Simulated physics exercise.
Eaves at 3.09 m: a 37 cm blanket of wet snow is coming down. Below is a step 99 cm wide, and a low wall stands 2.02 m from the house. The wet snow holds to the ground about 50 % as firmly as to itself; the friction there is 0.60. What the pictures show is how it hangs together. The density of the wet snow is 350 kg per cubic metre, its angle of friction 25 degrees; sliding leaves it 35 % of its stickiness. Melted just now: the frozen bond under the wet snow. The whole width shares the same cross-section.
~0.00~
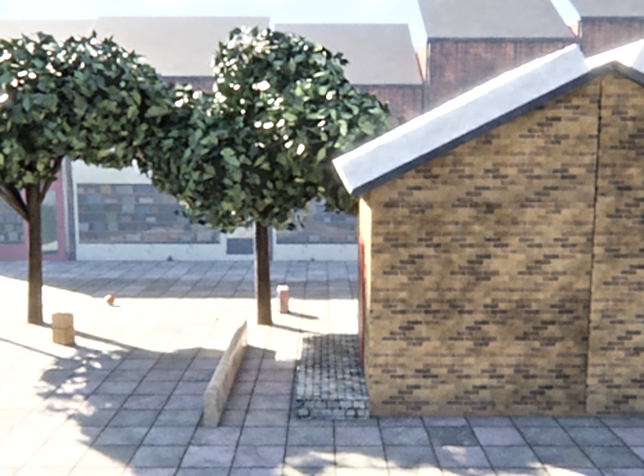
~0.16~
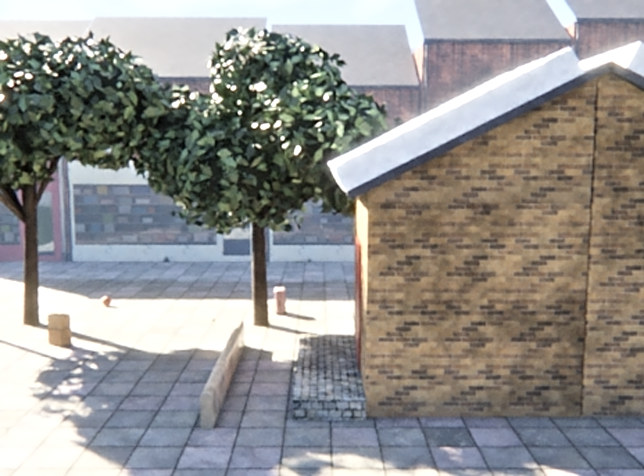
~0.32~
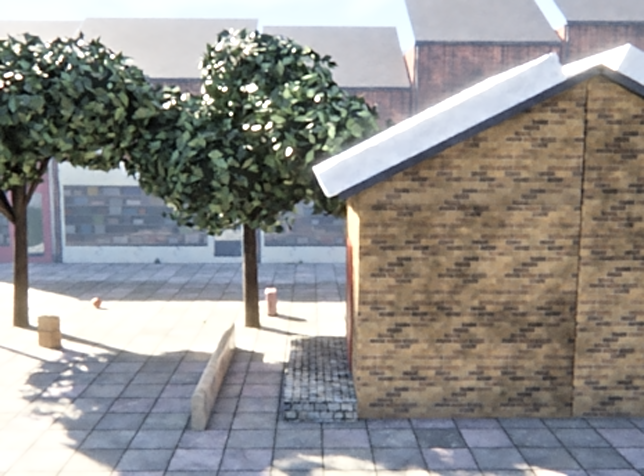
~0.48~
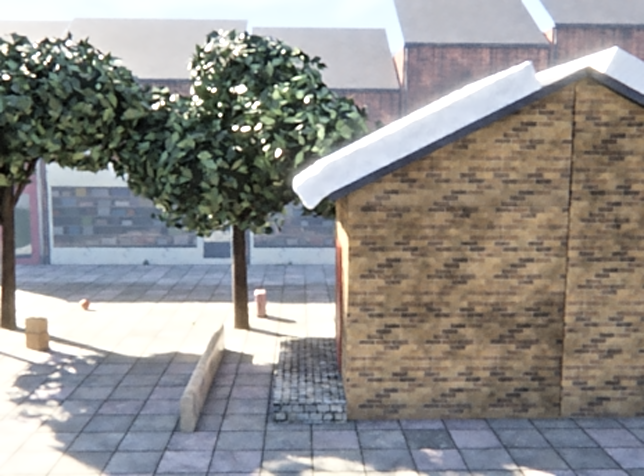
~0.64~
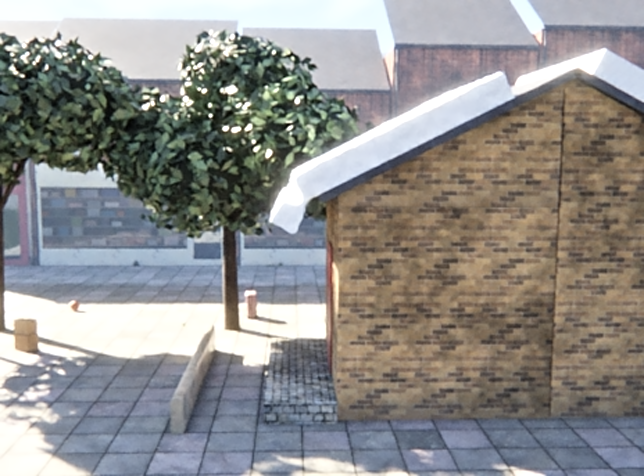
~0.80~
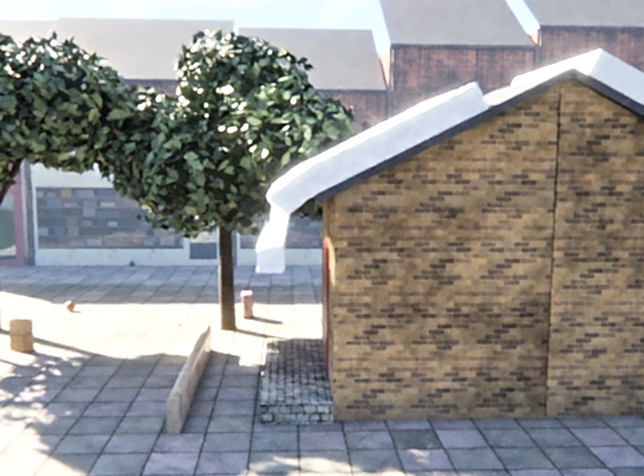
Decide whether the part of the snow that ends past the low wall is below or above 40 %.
Greater than 40 %.
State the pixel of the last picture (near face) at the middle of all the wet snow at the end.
Centre: Approx. (124, 413) px, near face.
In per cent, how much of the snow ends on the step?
Roughly 2 in a hundred.
After 1.19 s, 63 % is still on the roof and 0 % is past the low wall.
After 1.66 s, 12 % is still on the roof and 3 % is past the low wall.
After 2.13 s, none is still on the roof and 53 % is past the low wall.
After 2.60 s, none is still on the roof and 53 % is past the low wall.
After 3.20 s, none is still on the roof and 53 % is past the low wall.
